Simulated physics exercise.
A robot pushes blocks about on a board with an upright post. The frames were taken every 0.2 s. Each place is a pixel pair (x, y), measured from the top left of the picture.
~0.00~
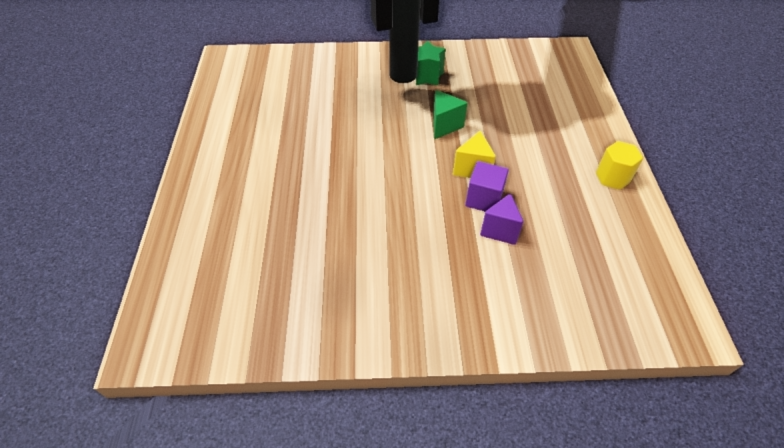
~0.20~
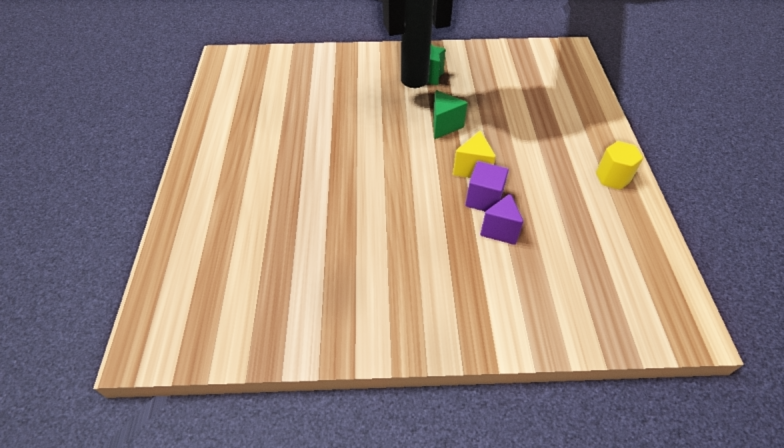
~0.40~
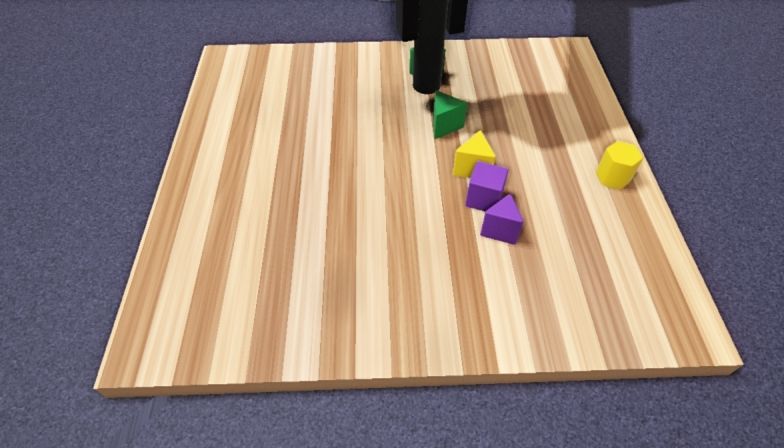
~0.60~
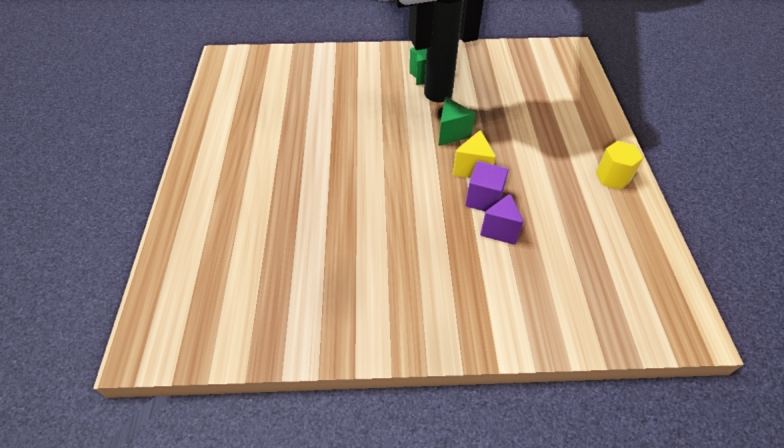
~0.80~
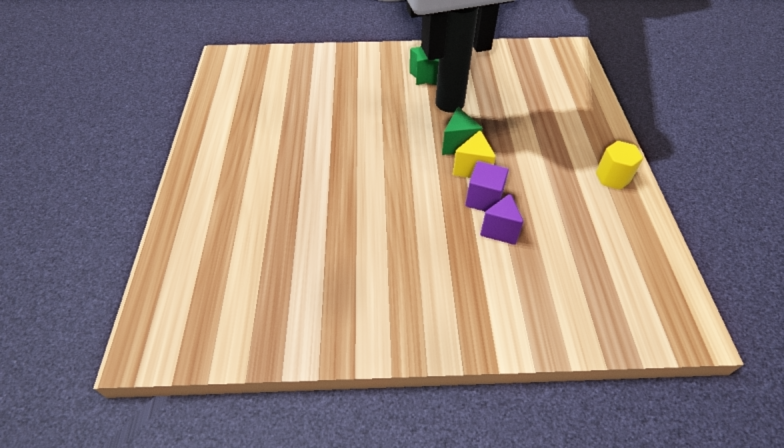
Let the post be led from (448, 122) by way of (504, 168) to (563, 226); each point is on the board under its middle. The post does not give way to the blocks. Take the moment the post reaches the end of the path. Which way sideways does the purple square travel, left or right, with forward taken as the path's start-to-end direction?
My prediction: Rightwards.
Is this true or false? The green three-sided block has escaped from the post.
The claim does not hold.
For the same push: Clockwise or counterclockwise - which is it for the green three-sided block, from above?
My answer: Clockwise.
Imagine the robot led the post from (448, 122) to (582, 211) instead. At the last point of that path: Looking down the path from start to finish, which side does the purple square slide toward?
The right-hand side.
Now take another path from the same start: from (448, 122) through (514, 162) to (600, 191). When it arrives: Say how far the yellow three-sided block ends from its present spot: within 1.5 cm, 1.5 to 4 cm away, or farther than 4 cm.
It moves quite far, over 4 cm.
What follows on the original path. One third of the way, post (489, 133); green three-sided block (504, 153); yellow three-sided block (506, 171), turned 45° clockwise; purple square (489, 190), turned 35° clockwise.
Two thirds of the way, post (530, 168); green three-sided block (554, 181), turned 50° clockwise; yellow three-sided block (529, 188), turned 90° clockwise; purple square (489, 191), turned 40° clockwise; purple three-sided block (506, 213).
At the end, post (571, 209); green three-sided block (599, 222), turned 30° clockwise; yellow three-sided block (534, 198), turned 110° clockwise; purple square (489, 191), turned 40° clockwise; purple three-sided block (504, 214).
